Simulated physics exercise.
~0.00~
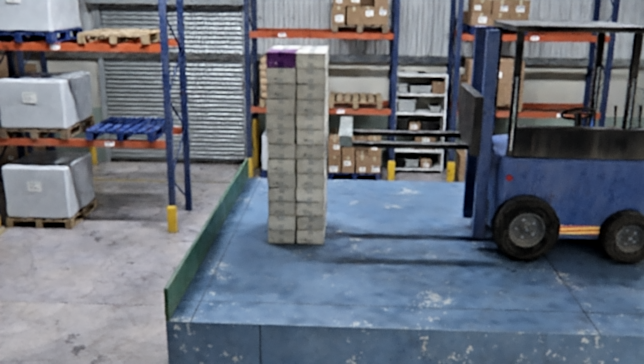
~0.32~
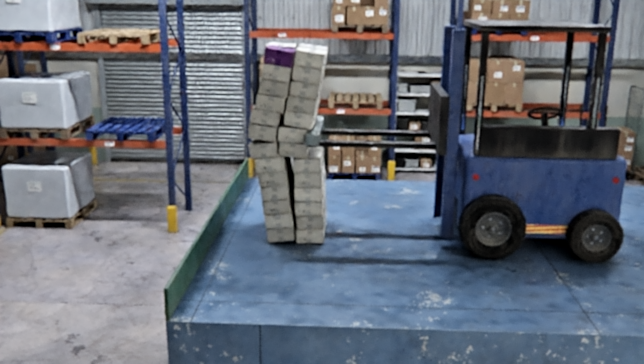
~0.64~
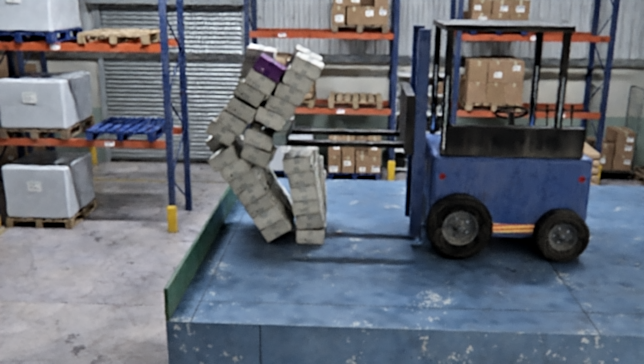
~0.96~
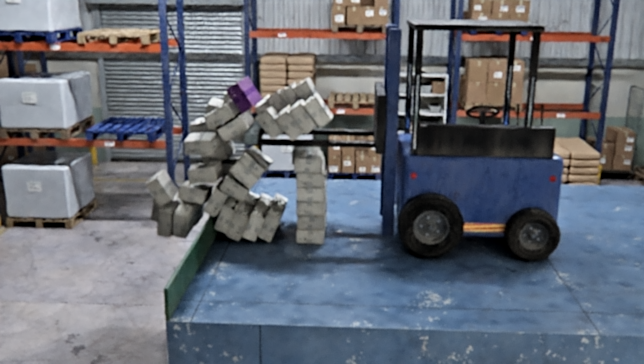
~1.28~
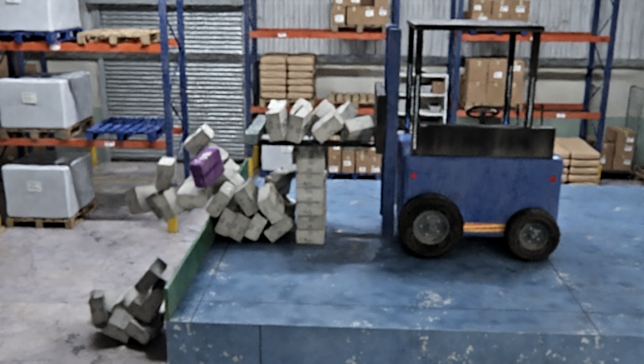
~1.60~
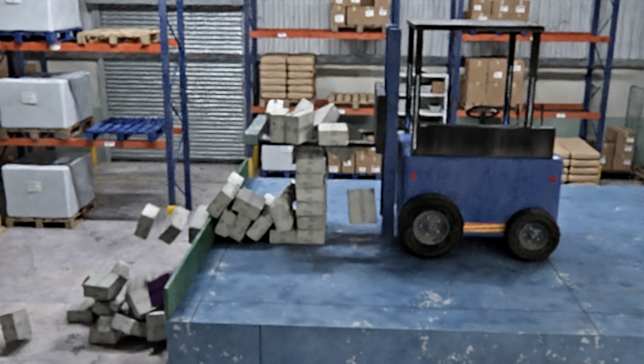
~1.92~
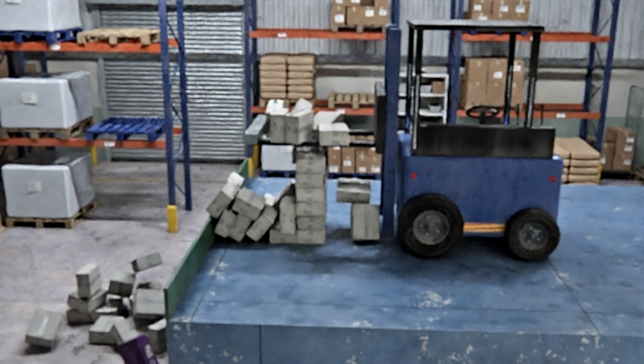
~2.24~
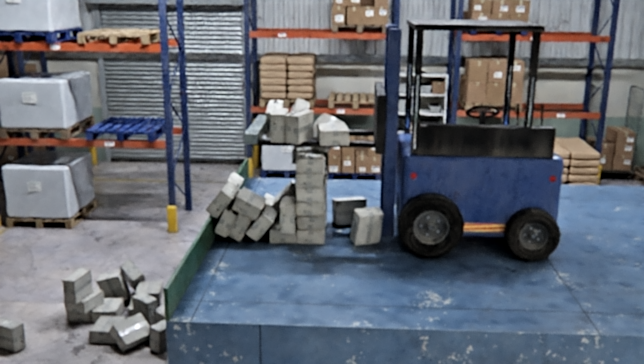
A blue forklift drives left across a raised blue deck, its beam pushing into a tall stack of grey blocks, which buckles and topples leftward. Many blocks, including a purple one, spill over the edge to the floor, while others stay heaped on the deck beside the stopped forklift.
